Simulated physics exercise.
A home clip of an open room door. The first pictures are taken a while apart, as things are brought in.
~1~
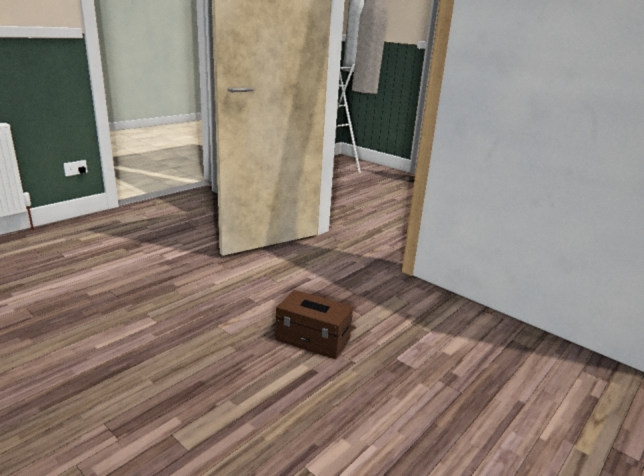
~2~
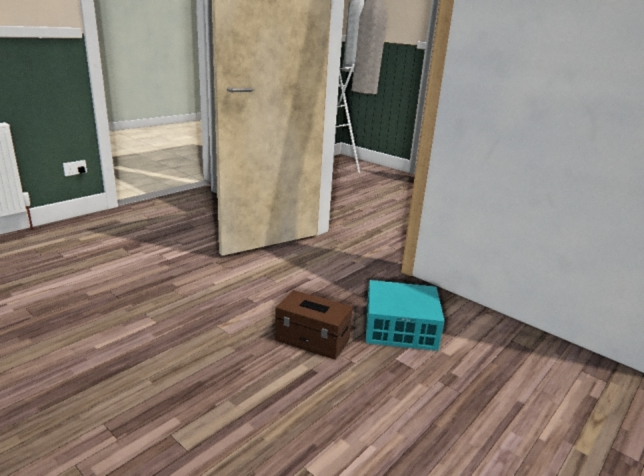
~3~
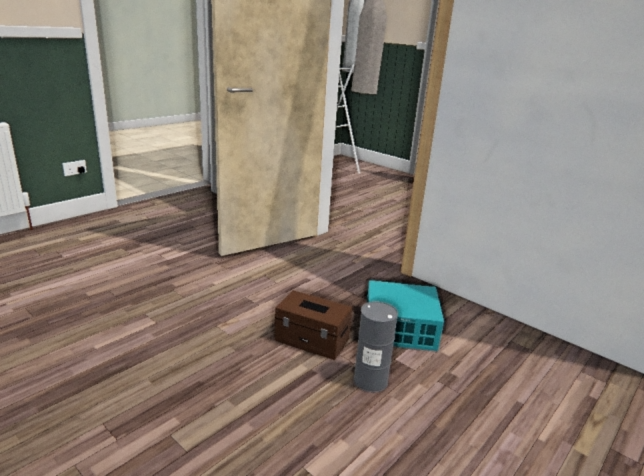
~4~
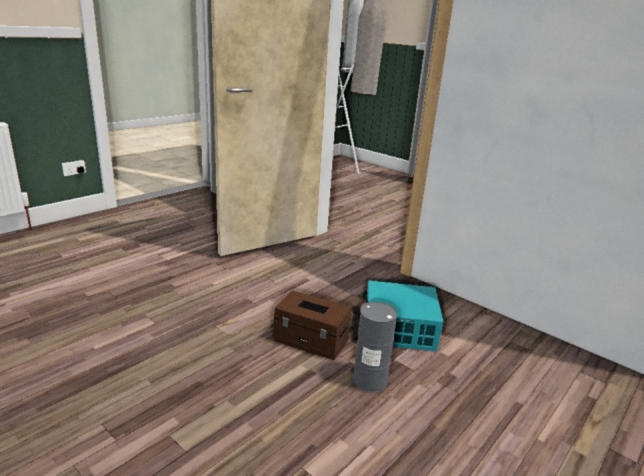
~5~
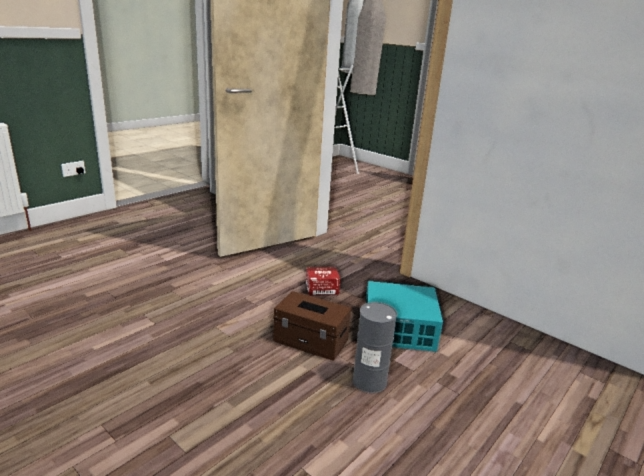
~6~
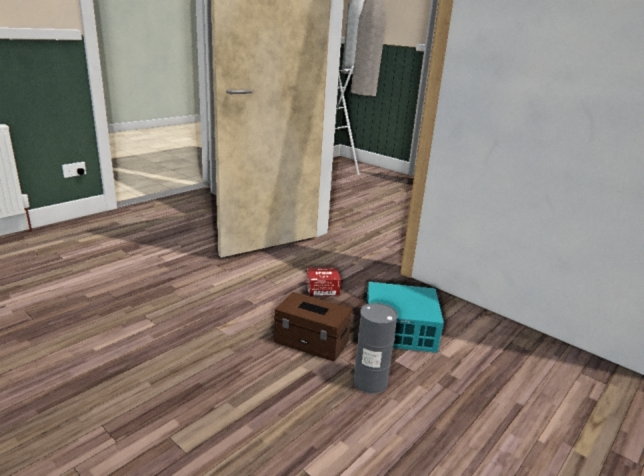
A brown toolbox, turquoise crate, grey canister and red box appear in turn by a still, open door.
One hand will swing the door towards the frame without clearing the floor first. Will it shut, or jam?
It shuts.
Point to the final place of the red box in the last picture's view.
Near (368, 288).
Then, 1.00 s on from there, door 74° open.
Then, 1.70 s on from there, door 43° open; red box shifted about its own width near (343, 285).
Then, 2.10 s on from there, door 25° open; red box shifted about its own width near (367, 288).
In the end, door 0° open; moved from the start, red box; the other 3 unmoved. At the end, from the last picture's camera, red box near (368, 288).
